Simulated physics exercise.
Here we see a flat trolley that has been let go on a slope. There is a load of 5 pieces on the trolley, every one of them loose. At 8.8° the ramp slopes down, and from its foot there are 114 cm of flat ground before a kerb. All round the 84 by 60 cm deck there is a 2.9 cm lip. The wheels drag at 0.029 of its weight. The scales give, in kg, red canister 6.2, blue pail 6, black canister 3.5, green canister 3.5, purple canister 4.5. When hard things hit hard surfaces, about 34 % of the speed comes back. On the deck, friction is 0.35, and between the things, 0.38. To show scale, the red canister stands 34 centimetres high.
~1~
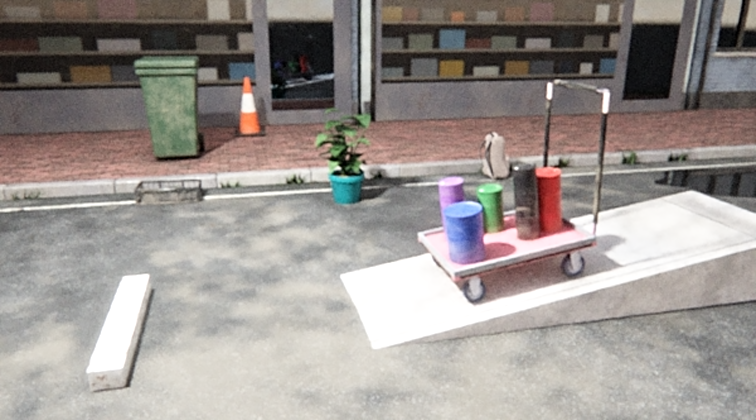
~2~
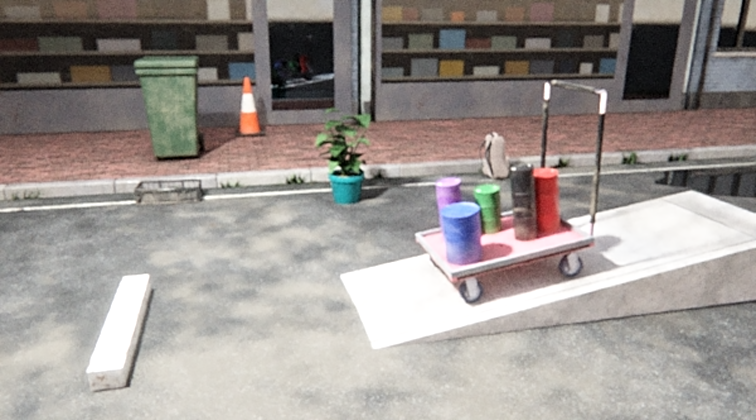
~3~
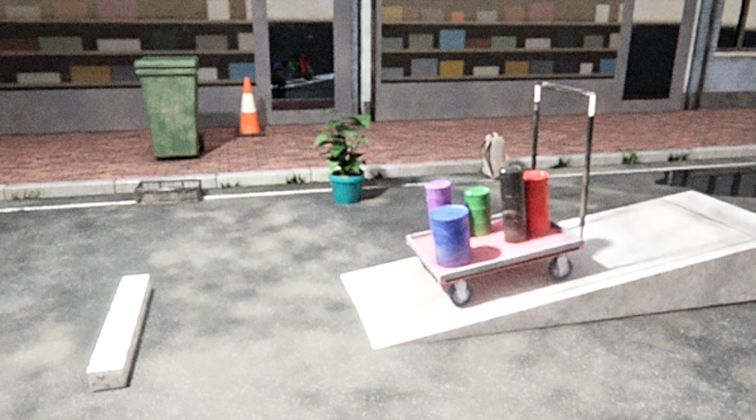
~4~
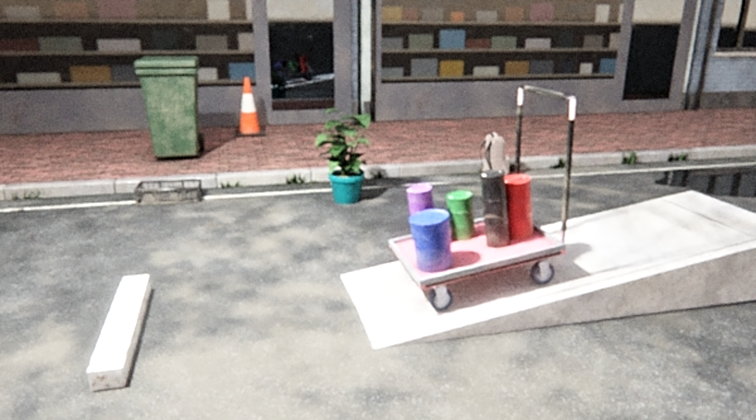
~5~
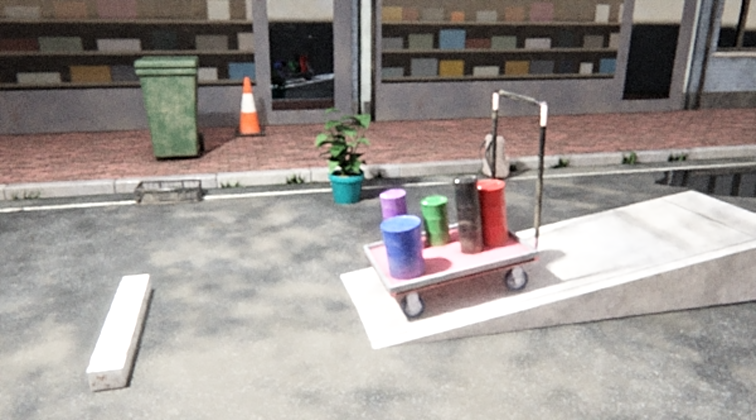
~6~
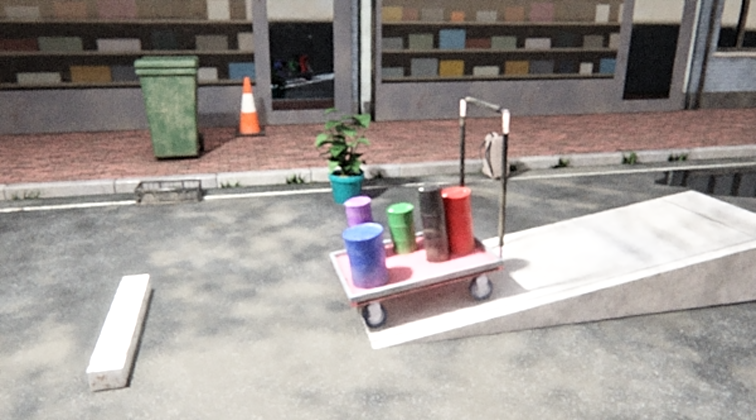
On a sunlit street beside a brick pavement and shopfront, a flat trolley carrying five upright containers, blue, purple, green, black and red, sits on a pale ramp. It creeps left down the slope, then rolls faster toward the ramp's foot, the containers riding upright together as it nears the white kerb.
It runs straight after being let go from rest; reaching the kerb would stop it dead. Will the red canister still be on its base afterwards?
Watch it hold its stance.
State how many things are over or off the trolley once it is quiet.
In all, 1.
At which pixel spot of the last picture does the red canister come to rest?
At about (223, 256).
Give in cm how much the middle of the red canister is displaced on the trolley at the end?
About 20 cm.
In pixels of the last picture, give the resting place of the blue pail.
It comes to rest somewhere around (143, 279).
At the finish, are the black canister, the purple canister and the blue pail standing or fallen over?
Final state - black canister: Remains on its base; purple canister: Goes over; blue pail: Remains on its base.
Then, 0.70 s later than the last frame, 16 cm to the kerb.
Then, 1.00 s later than the last frame, trolley at the kerb; red canister 15 cm from its spot near (233, 256); purple canister rocked 12° off its seat; blue pail rocked 15° off its seat.
Then, 1.40 s later than the last frame, trolley at the kerb; purple canister now off the trolley; red canister 20 cm from its spot near (223, 256); black canister rocked 7° off its seat.
Then, 2.40 s later than the last frame, trolley at the kerb; red canister 20 cm from its spot near (223, 256); black canister 18 cm from its spot; green canister 19 cm from its spot.
When it is over, off the trolley and tipped over, purple canister; not toppled but over 10 cm from the start, red canister, black canister and green canister; blue pail within 10 cm of the start. End places, in pixels of the last picture, red canister near (223, 256).
